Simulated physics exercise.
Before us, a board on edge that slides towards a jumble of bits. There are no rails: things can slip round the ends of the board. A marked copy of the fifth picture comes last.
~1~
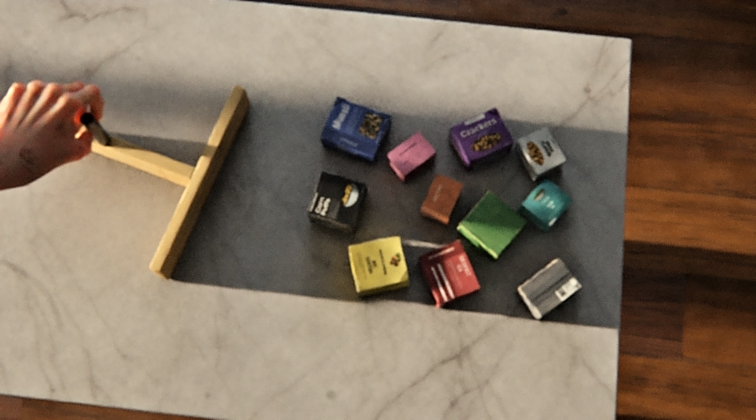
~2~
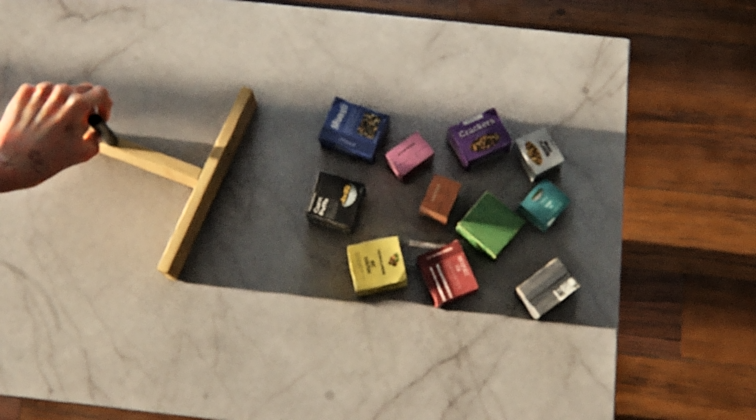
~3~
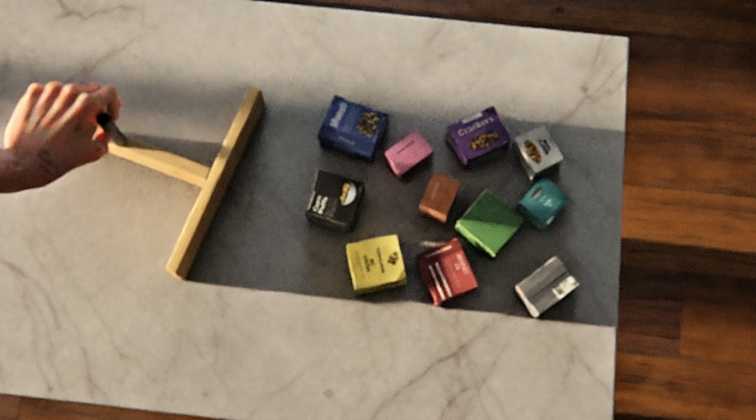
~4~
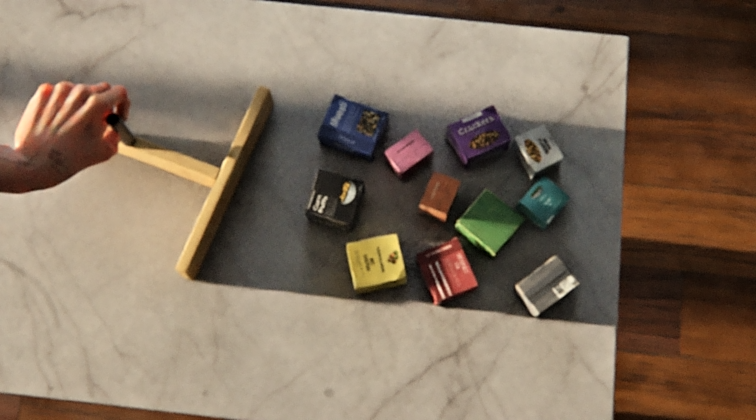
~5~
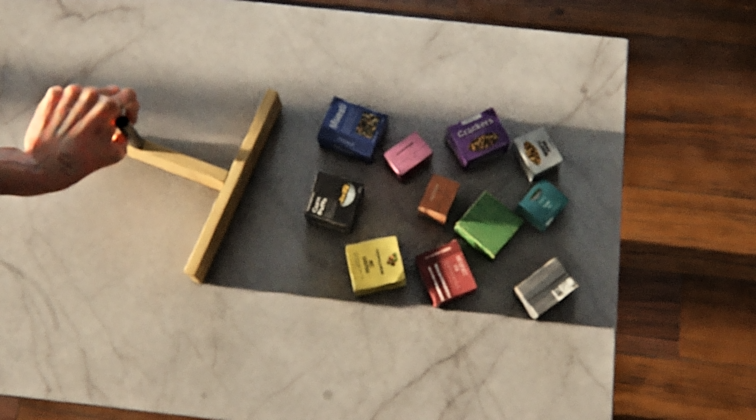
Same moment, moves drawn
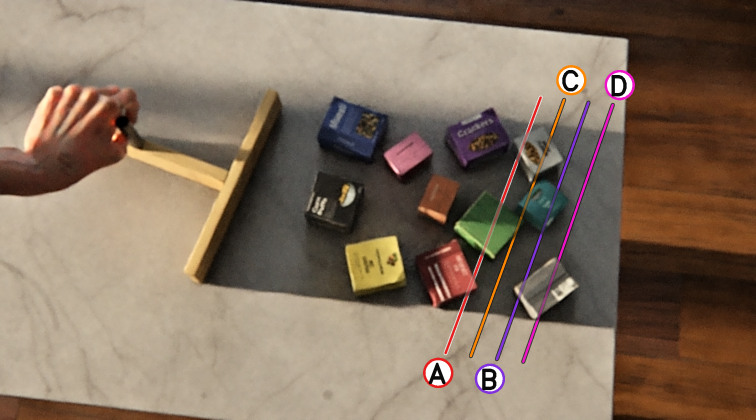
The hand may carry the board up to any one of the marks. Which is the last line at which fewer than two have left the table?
No second one falls up to A.
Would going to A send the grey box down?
No.
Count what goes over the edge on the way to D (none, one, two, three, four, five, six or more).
In all, six or more.
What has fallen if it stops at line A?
The white packet.
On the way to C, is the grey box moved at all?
Yes.
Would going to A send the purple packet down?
No.
On the marked copy, A at (495, 221); B at (545, 226); C at (519, 223); D at (570, 229).
Taking A. A third of the way, board (326, 189); blue packet (392, 138); pink packet (430, 161).
Two thirds of the way, board (422, 199); white packet (574, 154); grey box (552, 296).
When it is over, board (494, 207); white packet over the edge; turquoise packet (614, 215); one fallen.
As for the rest, B drops six; C drops five; D drops eight.
